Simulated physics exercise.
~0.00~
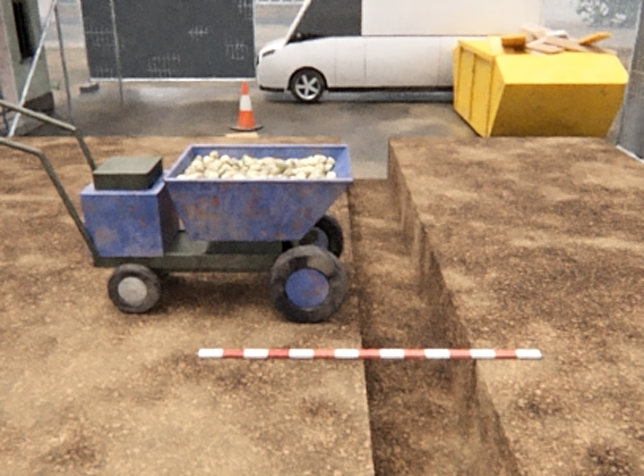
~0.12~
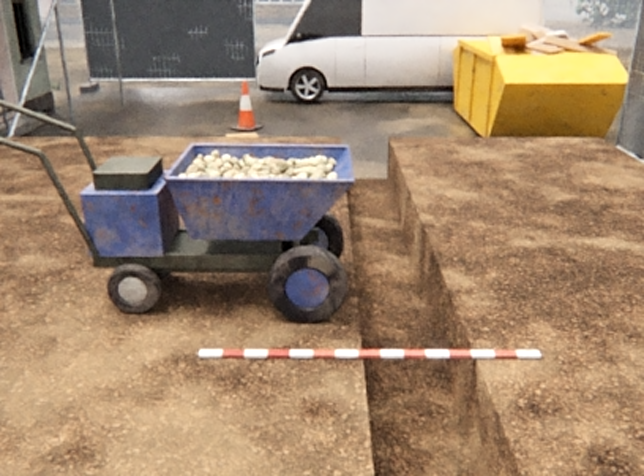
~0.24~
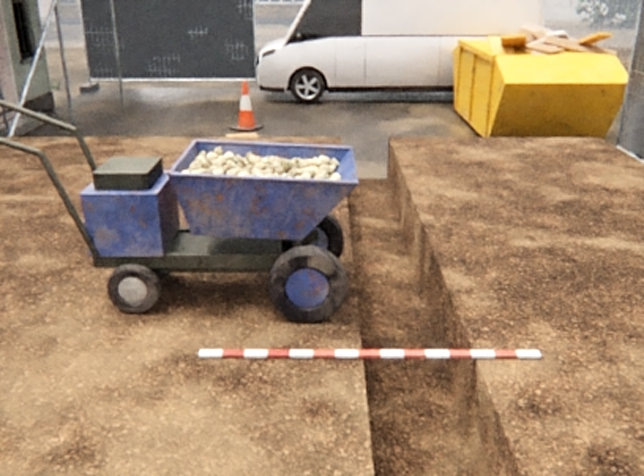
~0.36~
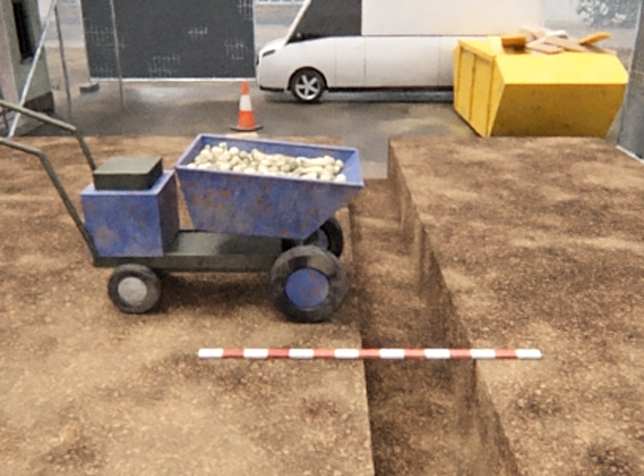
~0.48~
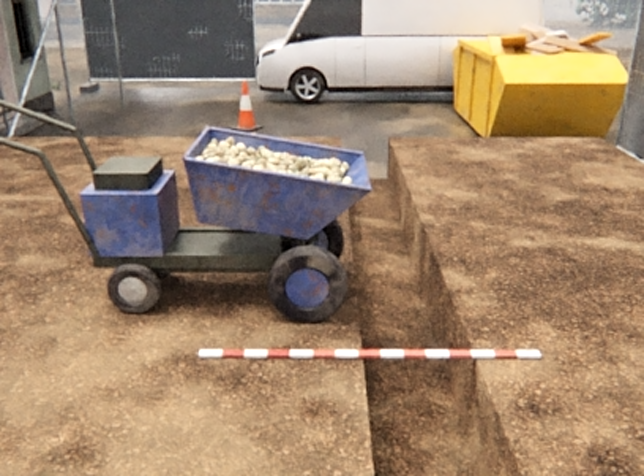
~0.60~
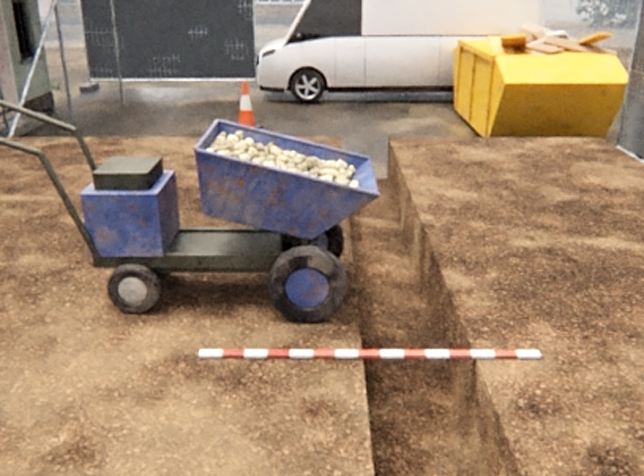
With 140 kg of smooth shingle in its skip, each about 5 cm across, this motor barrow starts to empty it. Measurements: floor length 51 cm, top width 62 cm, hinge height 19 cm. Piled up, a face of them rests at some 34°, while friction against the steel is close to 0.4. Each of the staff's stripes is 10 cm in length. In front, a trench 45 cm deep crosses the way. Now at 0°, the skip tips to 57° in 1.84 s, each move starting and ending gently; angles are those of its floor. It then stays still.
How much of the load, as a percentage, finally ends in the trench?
I would put it at about 52 per cent.
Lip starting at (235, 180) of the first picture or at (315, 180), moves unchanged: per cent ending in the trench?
Around 50% for the first place and 75% for the second.
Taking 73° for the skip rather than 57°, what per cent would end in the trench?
Roughly 60%.
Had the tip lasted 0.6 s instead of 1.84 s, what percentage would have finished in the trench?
Close to 35 per cent then.
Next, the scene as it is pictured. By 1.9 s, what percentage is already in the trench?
Approx. 15 % of the load.
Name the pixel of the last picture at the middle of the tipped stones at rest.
At about pixel (431, 356) in the last view.
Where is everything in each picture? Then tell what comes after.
The skip is at 0°, its lip at (352, 181); the top of the load is at (227, 166), in the first picture.
Lip at (353, 181), floor tilted 1°, highest stones at (228, 165); the stones move at 0.1 m/s on average, in the second picture.
Lip at (357, 183), floor tilted 3°, highest stones at (226, 161); the stones move at 0.2 m/s on average, in the third picture.
Lip at (363, 186), floor tilted 6°, highest stones at (232, 157); the stones move at 0.2 m/s on average, in the fourth picture.
Lip at (371, 190), floor tilted 10°, highest stones at (229, 152); the stones move at 0.3 m/s on average, in the fifth picture.
Lip at (379, 195), floor tilted 14°, highest stones at (227, 143); the stones move at 0.3 m/s on average, in the sixth picture.
After 1.4 s the floor is at 48°; 100 % in the skip; the foremost stones are at (406, 217).
After 1.9 s the floor is at 57°; 79 % in the skip, 13 % in the trench, 7 % past the trench; the foremost stones are at (496, 298).
After 2.3 s the floor is at 57°; 57 % in the skip, 24 % in the trench, 19 % past the trench; the foremost stones are at (544, 290).
After 4.2 s the floor is at 57°; 25 % in the skip, 52 % in the trench, 22 % past the trench; the foremost stones are at (570, 284).
